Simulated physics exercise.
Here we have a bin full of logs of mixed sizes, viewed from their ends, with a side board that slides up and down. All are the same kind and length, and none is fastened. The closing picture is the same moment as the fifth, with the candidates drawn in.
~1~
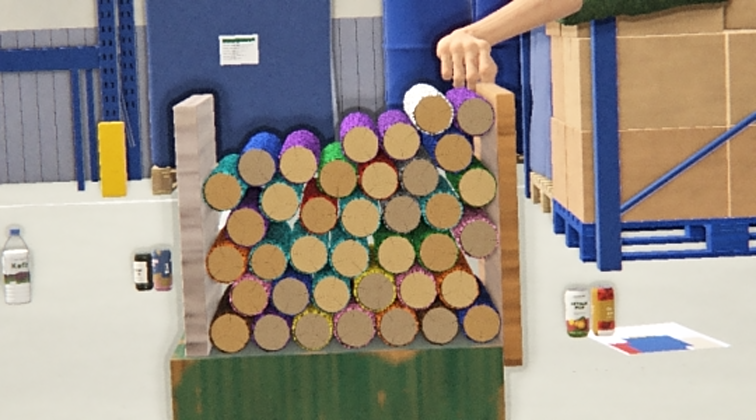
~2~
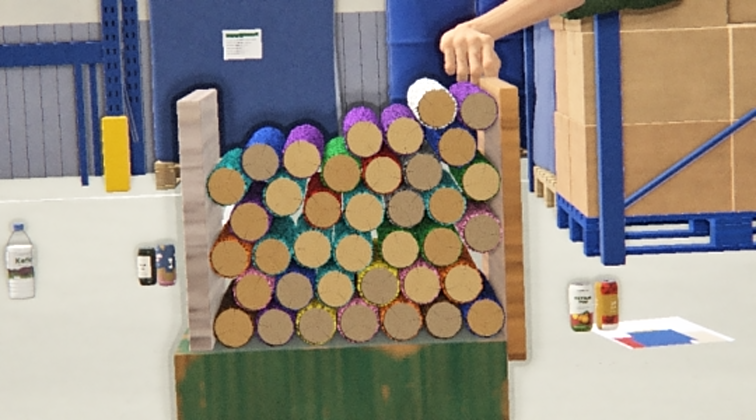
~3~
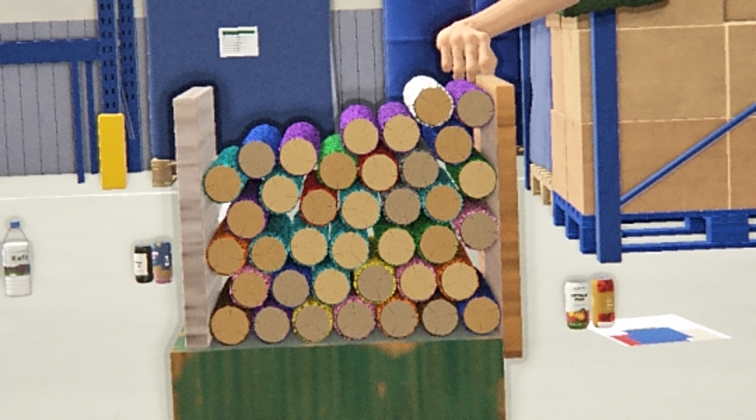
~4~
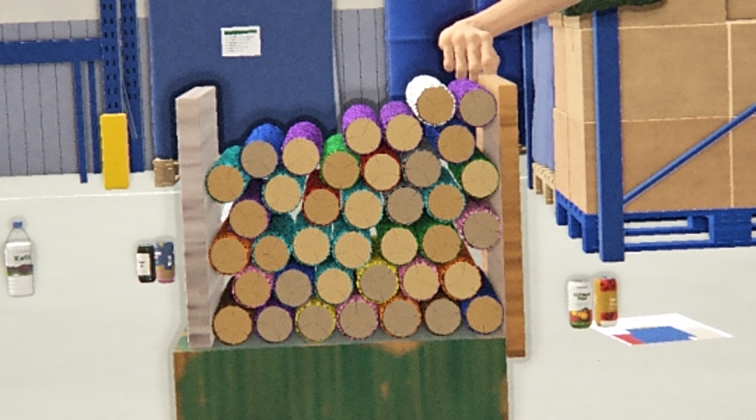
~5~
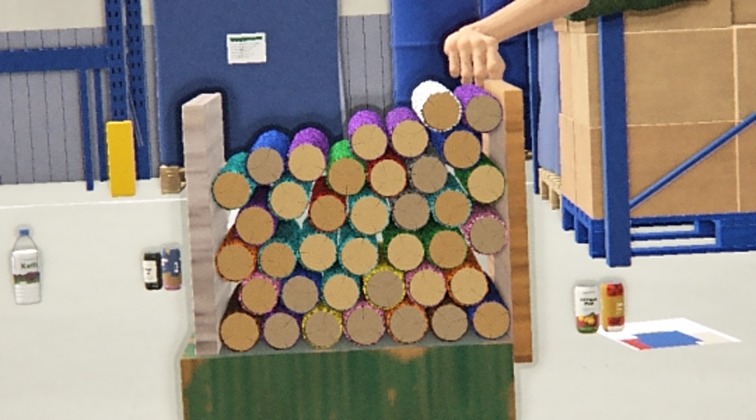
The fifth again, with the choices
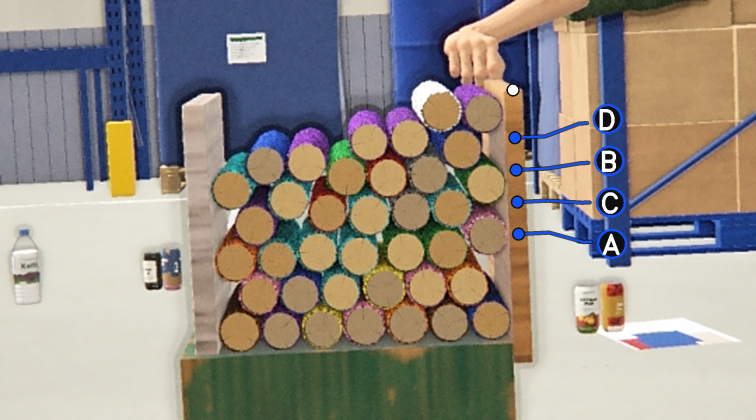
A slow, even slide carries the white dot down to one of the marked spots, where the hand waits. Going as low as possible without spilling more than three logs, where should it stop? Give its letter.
The lowest mark that will do is C.
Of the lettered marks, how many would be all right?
Three of them.
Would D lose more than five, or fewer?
Fewer than five.
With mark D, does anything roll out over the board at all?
At D: No.
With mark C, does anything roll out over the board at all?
Yes, at C.
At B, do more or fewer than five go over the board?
Fewer than five.
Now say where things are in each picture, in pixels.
The first frame shows a log (319, 215); a log (453, 153); a log (400, 141).
The second frame shows a log (404, 136); side board (499, 207).
The third frame shows a log (230, 325); a log (439, 317).
The fourth frame shows a log (420, 282); a log (352, 250).
The fifth frame shows a log (451, 208); a log (328, 213); a log (461, 150).
On the marked copy, A at (518, 234); B at (516, 170); C at (517, 202); D at (515, 138); the white dot at (513, 90).
With C. Early on, top of the board (505, 144).
Further on, top of the board (507, 202).
At the end, top of the board (507, 202), one out over the board.
As for the rest, A four out over the board; B none out over the board; D none out over the board.
